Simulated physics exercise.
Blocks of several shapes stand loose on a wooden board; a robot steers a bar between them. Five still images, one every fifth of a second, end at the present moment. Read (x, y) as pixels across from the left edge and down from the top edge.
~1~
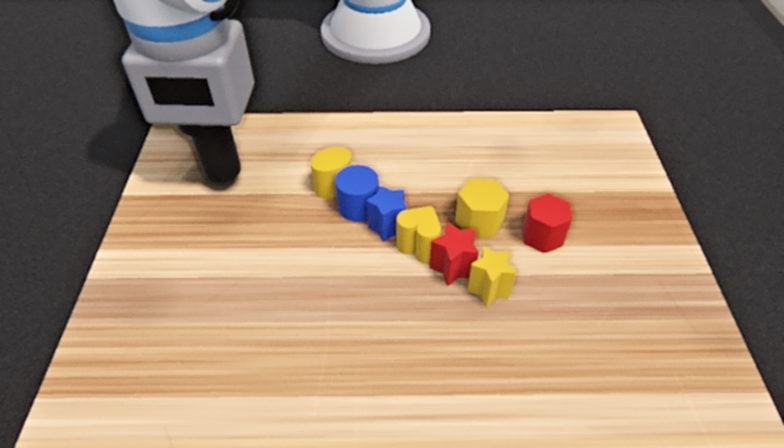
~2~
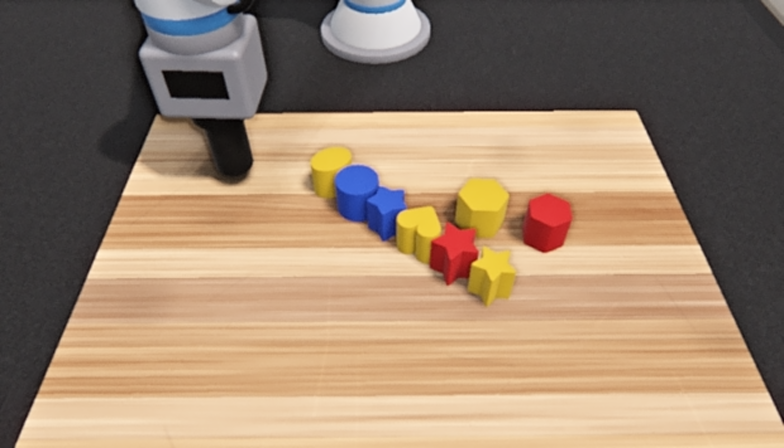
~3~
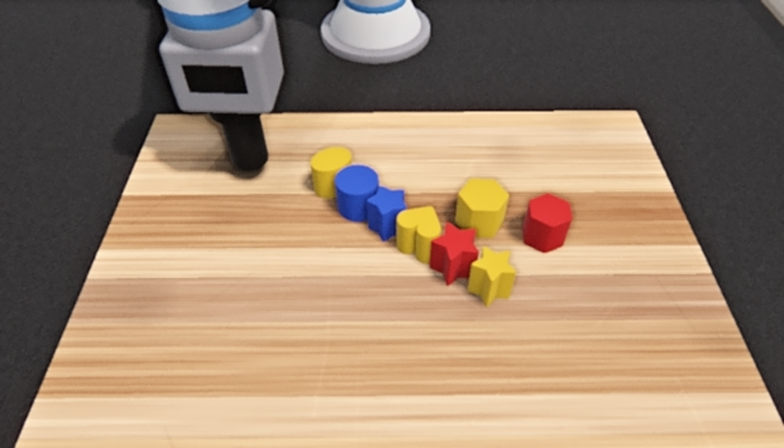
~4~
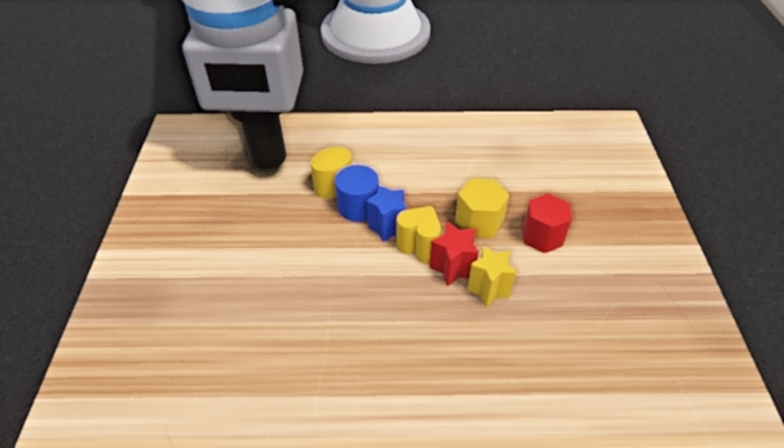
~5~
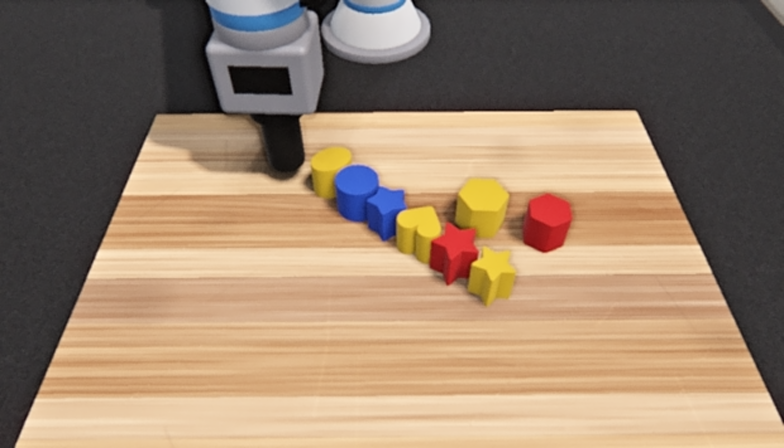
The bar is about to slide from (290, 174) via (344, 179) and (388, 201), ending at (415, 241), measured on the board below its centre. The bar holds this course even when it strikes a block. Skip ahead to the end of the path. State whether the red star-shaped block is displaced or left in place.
That block slides.
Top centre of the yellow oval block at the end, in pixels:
So, by the moment the path ends, you'll find the top centre of the yellow oval block at (418, 160).
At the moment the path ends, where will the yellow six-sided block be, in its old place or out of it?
That block moves.
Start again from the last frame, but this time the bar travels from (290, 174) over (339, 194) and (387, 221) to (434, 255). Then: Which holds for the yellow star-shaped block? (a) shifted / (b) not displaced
My answer is option a.
The first path, step by step. One third of the way, bar at (344, 166); yellow oval block at (375, 159), turned 25° anticlockwise; blue star-shaped block at (402, 209), turned 50° clockwise; yellow heart at (423, 233), turned 15° anticlockwise; red star-shaped block at (461, 244), turned 20° anticlockwise.
Two thirds of the way, bar at (388, 189); yellow oval block at (418, 160), turned 105° anticlockwise; blue star-shaped block at (407, 212), turned 70° clockwise; yellow heart at (422, 237), turned 15° anticlockwise; red star-shaped block at (461, 246), turned 25° anticlockwise.
At the end, bar at (415, 228); yellow oval block at (418, 160), turned 105° anticlockwise; blue star-shaped block at (423, 246), turned 75° clockwise; yellow heart at (433, 275); red star-shaped block at (466, 253), turned 55° anticlockwise; yellow six-sided block at (501, 194).
